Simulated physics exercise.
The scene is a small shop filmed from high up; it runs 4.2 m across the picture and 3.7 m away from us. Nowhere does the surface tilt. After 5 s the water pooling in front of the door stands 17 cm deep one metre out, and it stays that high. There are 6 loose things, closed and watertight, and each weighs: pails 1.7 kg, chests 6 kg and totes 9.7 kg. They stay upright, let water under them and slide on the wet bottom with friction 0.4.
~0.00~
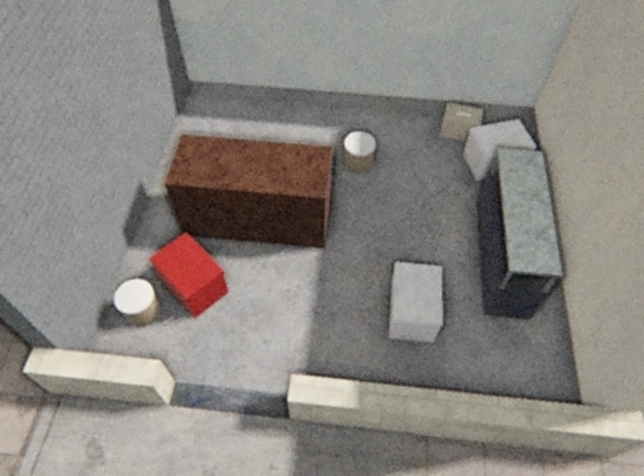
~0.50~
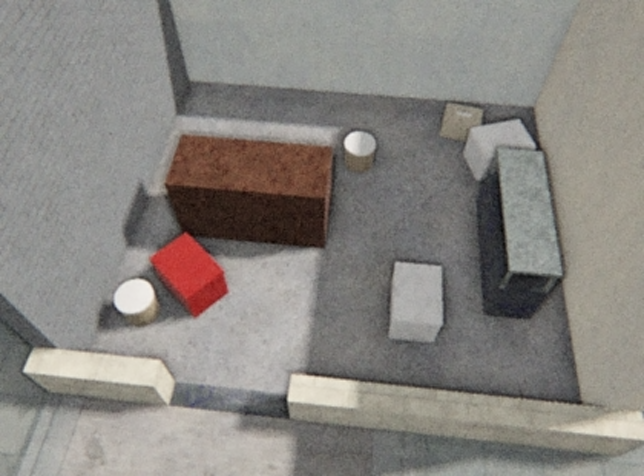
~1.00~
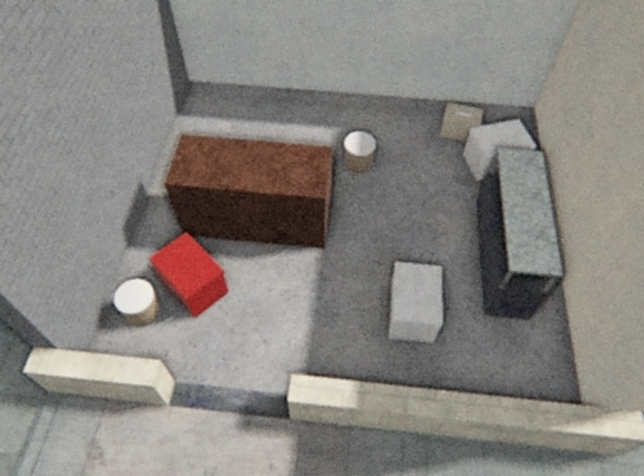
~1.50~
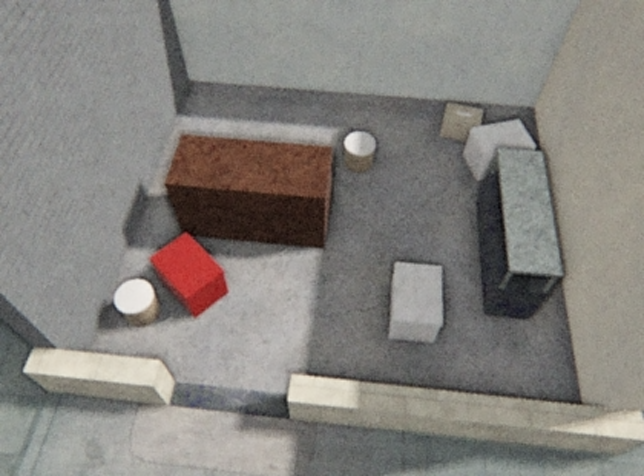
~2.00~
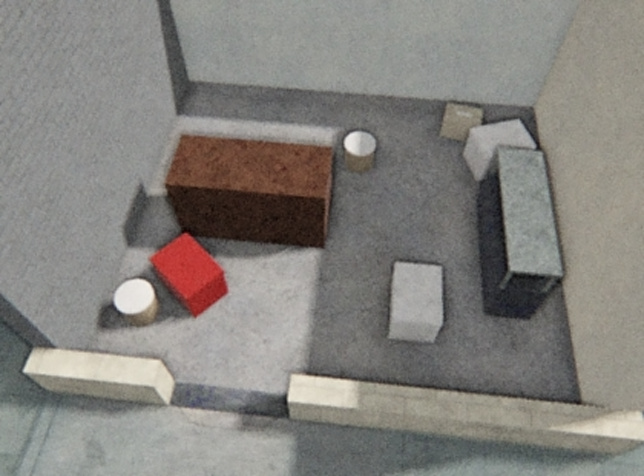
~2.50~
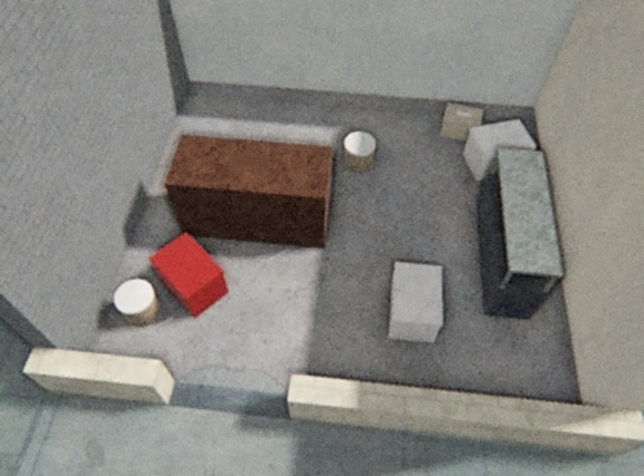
At the start, a small shop seen from above holds a brown counter, a red box, pale boxes and round containers, with paving outside the doorway. Water then spreads across the paving, and by the end a thin sheet enters the doorway gap, while everything inside stays still.
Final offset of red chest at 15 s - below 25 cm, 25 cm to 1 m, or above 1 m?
My money says it heads well off.
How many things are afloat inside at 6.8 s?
1 of them.
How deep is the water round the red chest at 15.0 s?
Roughly 5 cm deep.
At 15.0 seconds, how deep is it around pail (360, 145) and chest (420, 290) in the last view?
Some 6 cm at the first, some 9 cm at the second.
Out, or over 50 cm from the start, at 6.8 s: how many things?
1.
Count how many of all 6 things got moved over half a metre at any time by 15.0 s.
All told, that gives 3.
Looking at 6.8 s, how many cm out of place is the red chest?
About 120 cm out of place.
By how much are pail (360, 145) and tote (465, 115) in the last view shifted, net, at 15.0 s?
80 cm, 40 cm.
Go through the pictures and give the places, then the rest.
The first picture shows the red chest at (186, 264), on the bottom; water covers 0.0 m2; 0 of 6 have shifted.
The second picture shows the red chest at (186, 264), on the bottom; water covers 0.0 m2; 0 of 6 have shifted.
The third picture shows the red chest at (186, 264), on the bottom; 0.0 m2 under water; 0 of 6 have shifted.
The fourth picture shows the red chest at (186, 264) rests on the ground; 0.0 m2 under water; 0 of 6 have shifted.
The fifth picture shows the red chest at (186, 264), on the bottom; 0.0 m2 under water; 0 of 6 have shifted.
The sixth picture shows the red chest at (186, 264), on the bottom; 0.1 m2 under water; 0 of 6 have shifted.
After 3.5 s the red chest is near (186, 264), 0.0 m from its start, aground; 0 afloat.
After 6.8 s the red chest is near (163, 169), 1.1 m from its start, aground; 1 afloat.
After 11.0 s the red chest is near (304, 102), 2.2 m from its start, afloat; 5 afloat.
After 15.0 s the red chest is near (405, 143), 2.5 m from its start, afloat; 6 afloat.
